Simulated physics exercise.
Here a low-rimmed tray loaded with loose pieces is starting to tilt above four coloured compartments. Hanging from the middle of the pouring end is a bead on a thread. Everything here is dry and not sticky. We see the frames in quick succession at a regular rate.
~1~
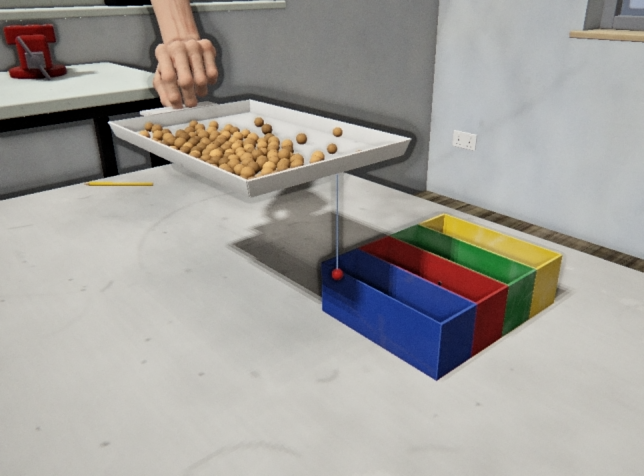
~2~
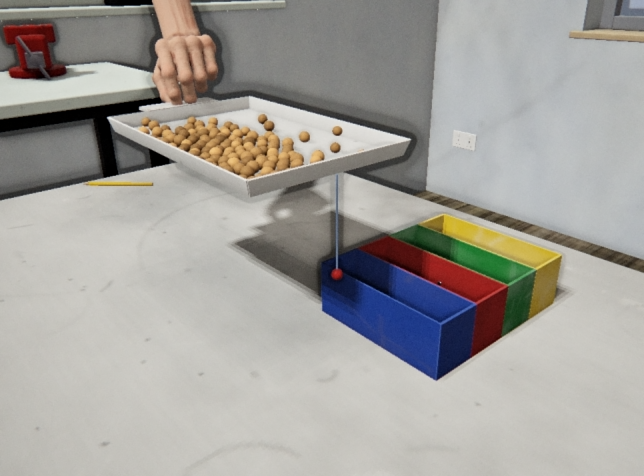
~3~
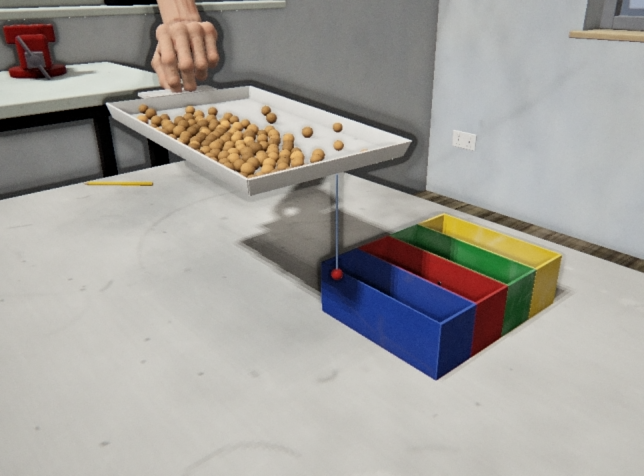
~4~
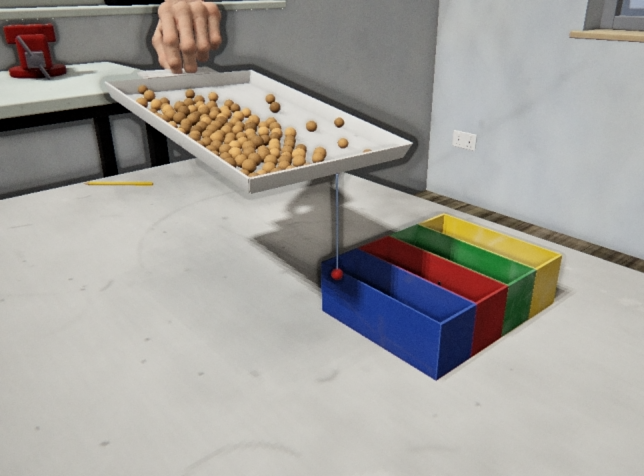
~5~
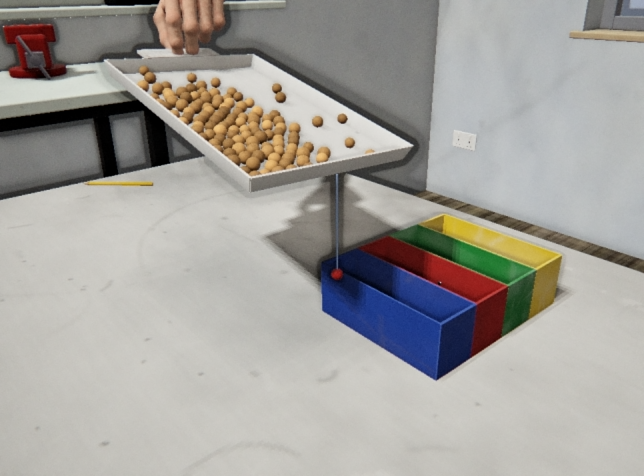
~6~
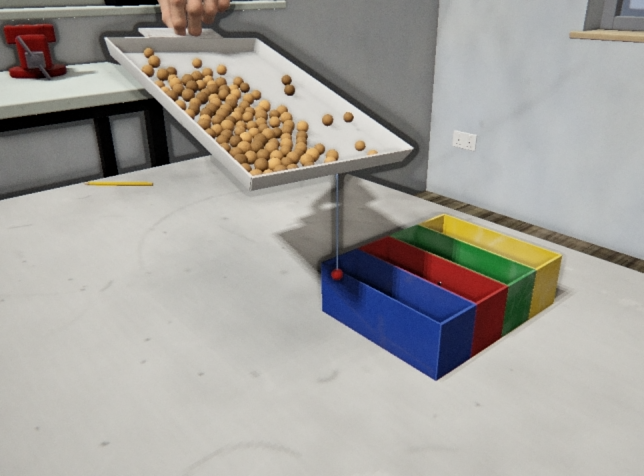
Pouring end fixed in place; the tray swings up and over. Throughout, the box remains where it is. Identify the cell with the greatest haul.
Greatest haul: Blue.
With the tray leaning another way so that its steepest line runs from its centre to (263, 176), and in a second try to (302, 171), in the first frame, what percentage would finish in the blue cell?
I'd say roughly 0 percent with the first slope, 10 percent with the other.
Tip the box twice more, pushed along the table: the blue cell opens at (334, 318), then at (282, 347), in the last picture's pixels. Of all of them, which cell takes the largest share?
In order: The green one, the yellow one.
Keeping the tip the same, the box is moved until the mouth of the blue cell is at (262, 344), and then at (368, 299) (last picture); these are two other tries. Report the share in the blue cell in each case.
Around 0 % followed by around 20 %.
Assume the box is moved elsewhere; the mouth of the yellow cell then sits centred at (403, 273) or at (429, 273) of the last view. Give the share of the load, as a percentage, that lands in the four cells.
About 90 % and 90 %.
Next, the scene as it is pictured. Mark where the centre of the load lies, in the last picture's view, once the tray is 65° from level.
Near (362, 162).
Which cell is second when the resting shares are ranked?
The red one.
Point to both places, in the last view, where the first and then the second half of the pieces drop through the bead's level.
Near (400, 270) to start, and near (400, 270) afterwards.
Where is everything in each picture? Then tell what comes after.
In the first frame, corners of the pouring end at (249, 178) and (404, 139), level; middle of the load at (226, 150), round wooden beads; bead on its thread at (337, 274); blue cell at (456, 336); red cell at (489, 316); green cell at (519, 298); yellow cell at (546, 282).
In the second frame, corners of the pouring end at (249, 178) and (404, 139), level; middle of the load at (226, 148).
In the third frame, corners of the pouring end at (249, 177) and (404, 140), tipped barely, lowest at the right corner; middle of the load at (225, 141), a small part on the move.
In the fourth frame, corners of the pouring end at (251, 175) and (405, 142), tipped a little, lowest at the right corner; middle of the load at (226, 132), a small part on the move.
In the fifth frame, corners of the pouring end at (252, 174) and (406, 144), tipped a little, lowest at the right corner; middle of the load at (230, 123), a small part on the move.
In the sixth frame, corners of the pouring end at (254, 173) and (407, 146), tipped clearly, lowest at the right corner; middle of the load at (237, 118), nearly all on the move; blue cell at (456, 337); red cell at (489, 316); green cell at (519, 298); yellow cell at (545, 282).
Soon after the last picture, tray tipped steeply; about two thirds on the tray; a small part in the blue cell; a stray few in the red cell; about a quarter falling or outside the box.
A little later, tray tipped past a quarter turn; about a third in the blue cell; about a quarter in the red cell; a stray few in the green cell; about a third falling or outside the box.
Later still, tray tipped past a quarter turn; about a third in the blue cell; about a quarter in the red cell; a stray few in the green cell; about a third falling or outside the box.
By the end, tray tipped past a quarter turn; about a third in the blue cell; about a quarter in the red cell; a stray few in the green cell; none in the yellow cell; about a third outside the box.
